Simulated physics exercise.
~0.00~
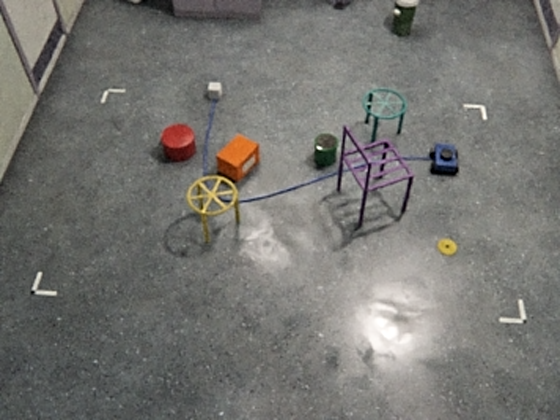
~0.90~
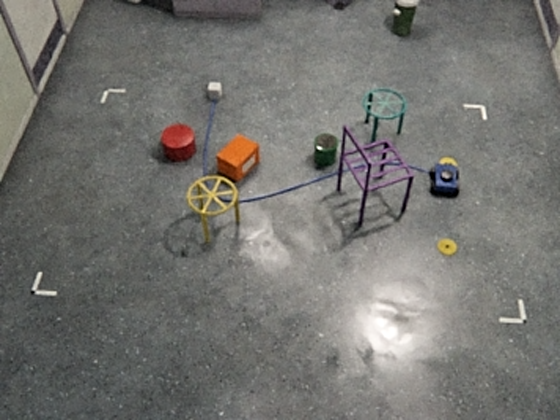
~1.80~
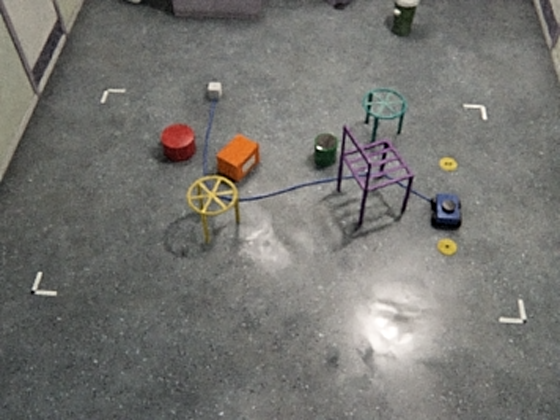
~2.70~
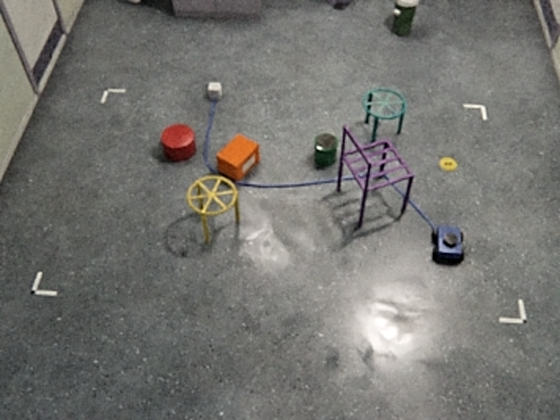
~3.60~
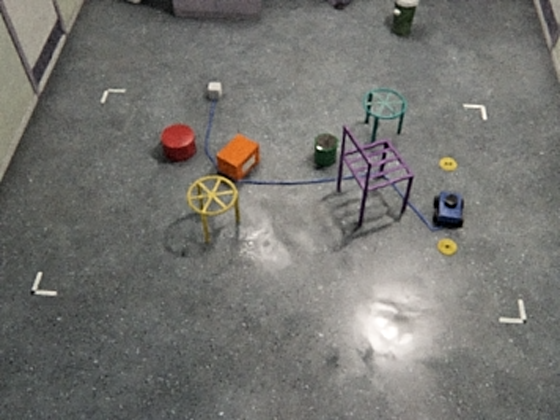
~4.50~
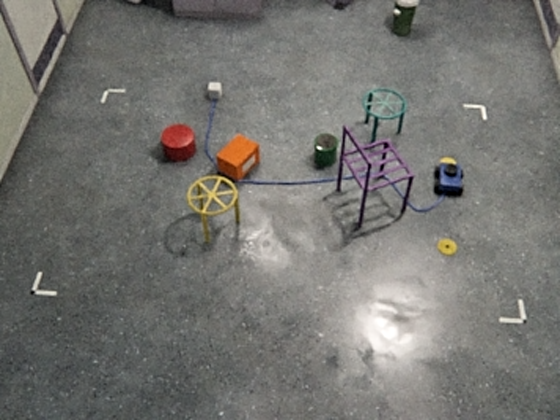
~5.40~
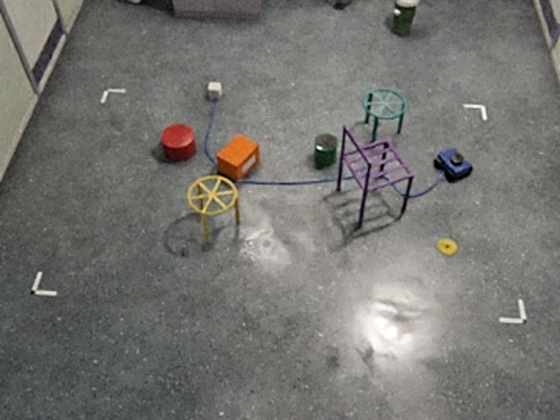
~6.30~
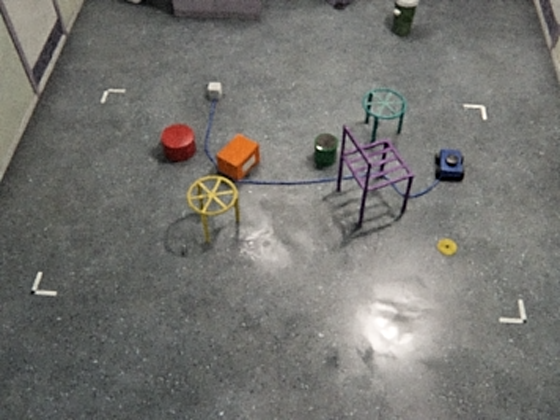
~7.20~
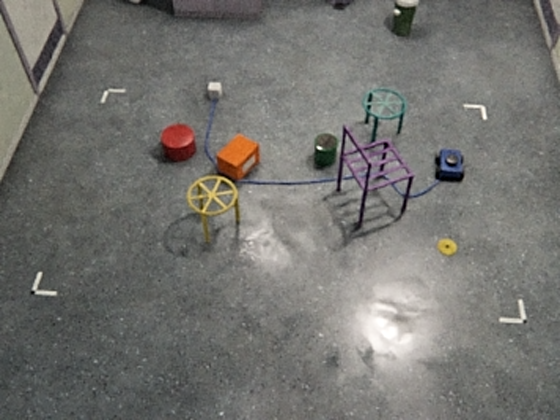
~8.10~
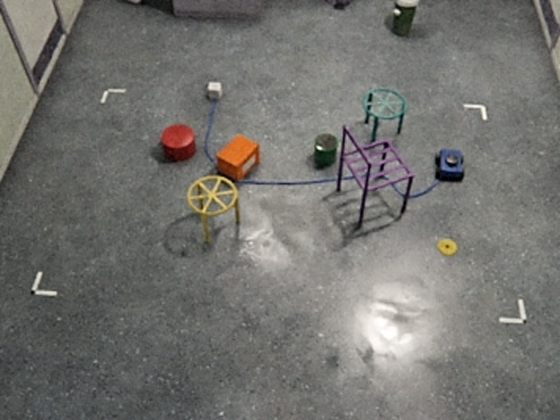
A purple chair stood among stools, a box, a pot and a tub while a small blue cart trailing a blue lead rolled down the right side to a yellow mark, then went back up and stopped, the chair still in place.
